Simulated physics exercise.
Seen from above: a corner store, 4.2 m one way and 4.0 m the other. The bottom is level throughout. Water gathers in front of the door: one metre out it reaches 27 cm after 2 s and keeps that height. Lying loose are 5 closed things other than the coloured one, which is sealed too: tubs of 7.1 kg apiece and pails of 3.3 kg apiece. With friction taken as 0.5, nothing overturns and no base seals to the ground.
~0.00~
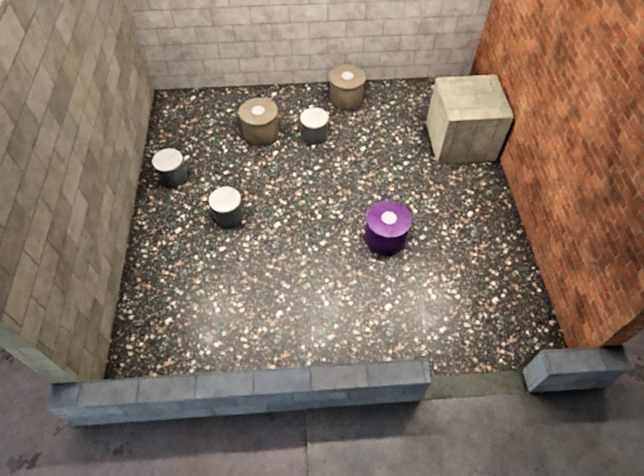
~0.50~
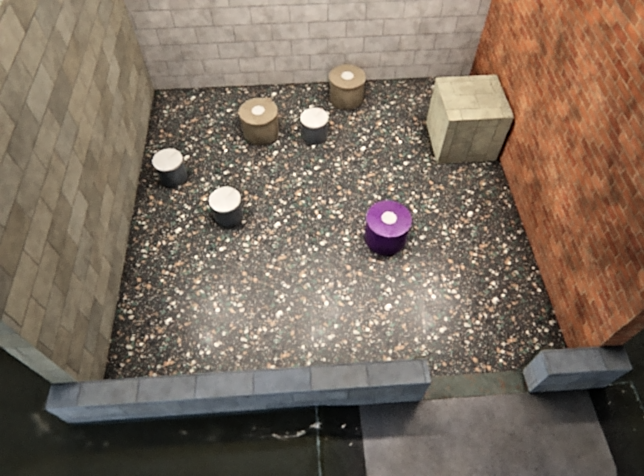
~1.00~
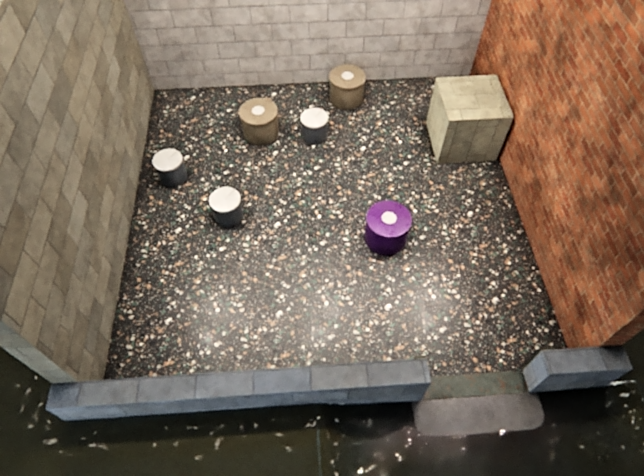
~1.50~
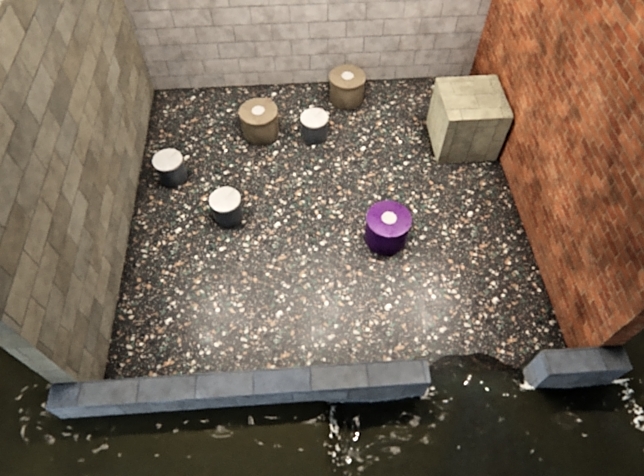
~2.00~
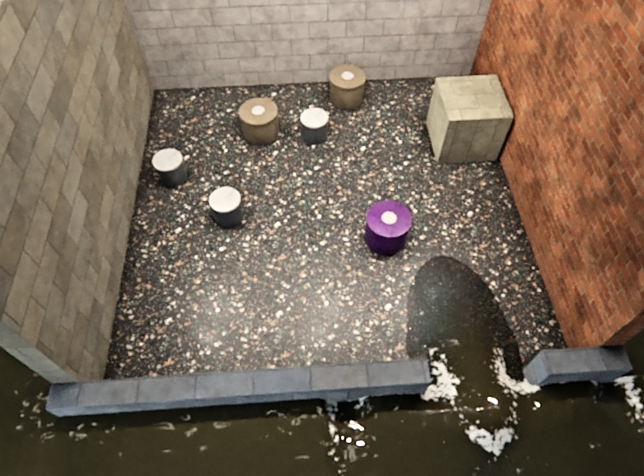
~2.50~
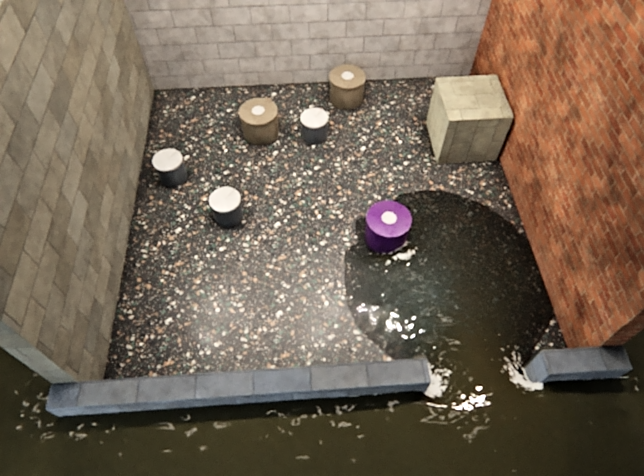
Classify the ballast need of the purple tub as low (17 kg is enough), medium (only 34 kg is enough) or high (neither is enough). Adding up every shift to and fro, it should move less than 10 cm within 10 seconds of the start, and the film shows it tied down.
Medium.
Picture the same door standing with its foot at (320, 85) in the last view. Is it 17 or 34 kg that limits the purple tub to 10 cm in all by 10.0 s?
Under that setup, the heavy option is needed.
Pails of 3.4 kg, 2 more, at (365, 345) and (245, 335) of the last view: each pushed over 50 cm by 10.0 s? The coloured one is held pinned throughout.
Result, in order - falls shy; falls shy.
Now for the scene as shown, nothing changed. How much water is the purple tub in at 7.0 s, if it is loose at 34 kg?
Close to 7 cm deep.
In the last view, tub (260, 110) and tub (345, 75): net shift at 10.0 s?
Respectively 150 and 250 cm.
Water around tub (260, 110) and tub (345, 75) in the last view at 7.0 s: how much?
Roughly 11 and 10 cm.
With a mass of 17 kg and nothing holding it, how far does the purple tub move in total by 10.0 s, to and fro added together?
I'd say roughly 250 centimetres in all.
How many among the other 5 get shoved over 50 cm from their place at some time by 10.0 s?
By my count, 5.
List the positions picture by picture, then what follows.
In the first picture, the purple tub at (389, 218) rests on the ground; 0.0 m2 under water; 0 of 6 have shifted.
In the second picture, the purple tub at (389, 218), on the bottom; water covers 0.0 m2; 0 of 6 have shifted.
In the third picture, the purple tub at (389, 218) rests on the ground; 0.0 m2 under water; 0 of 6 have shifted.
In the fourth picture, the purple tub at (389, 218), on the bottom; water covers 0.1 m2; 0 of 6 have shifted.
In the fifth picture, the purple tub at (389, 218) rests on the ground; water covers 0.9 m2; 0 of 6 have shifted.
In the sixth picture, the purple tub at (389, 218), on the bottom; water covers 3.0 m2; 0 of 6 have shifted.
After 3.5 s the purple tub would be 41 cm from its start with 17 kg and 0 cm from its start with 34 kg; 8 cm of water round it then.
After 4.5 s the purple tub would be 62 cm from its start with 17 kg and 0 cm from its start with 34 kg; 6 cm of water round it then.
After 7.0 s the purple tub would be 127 cm from its start with 17 kg and 0 cm from its start with 34 kg; 7 cm of water round it then.
After 10.0 s the purple tub would be 219 cm from its start with 17 kg and 0 cm from its start with 34 kg; 8 cm of water round it then.
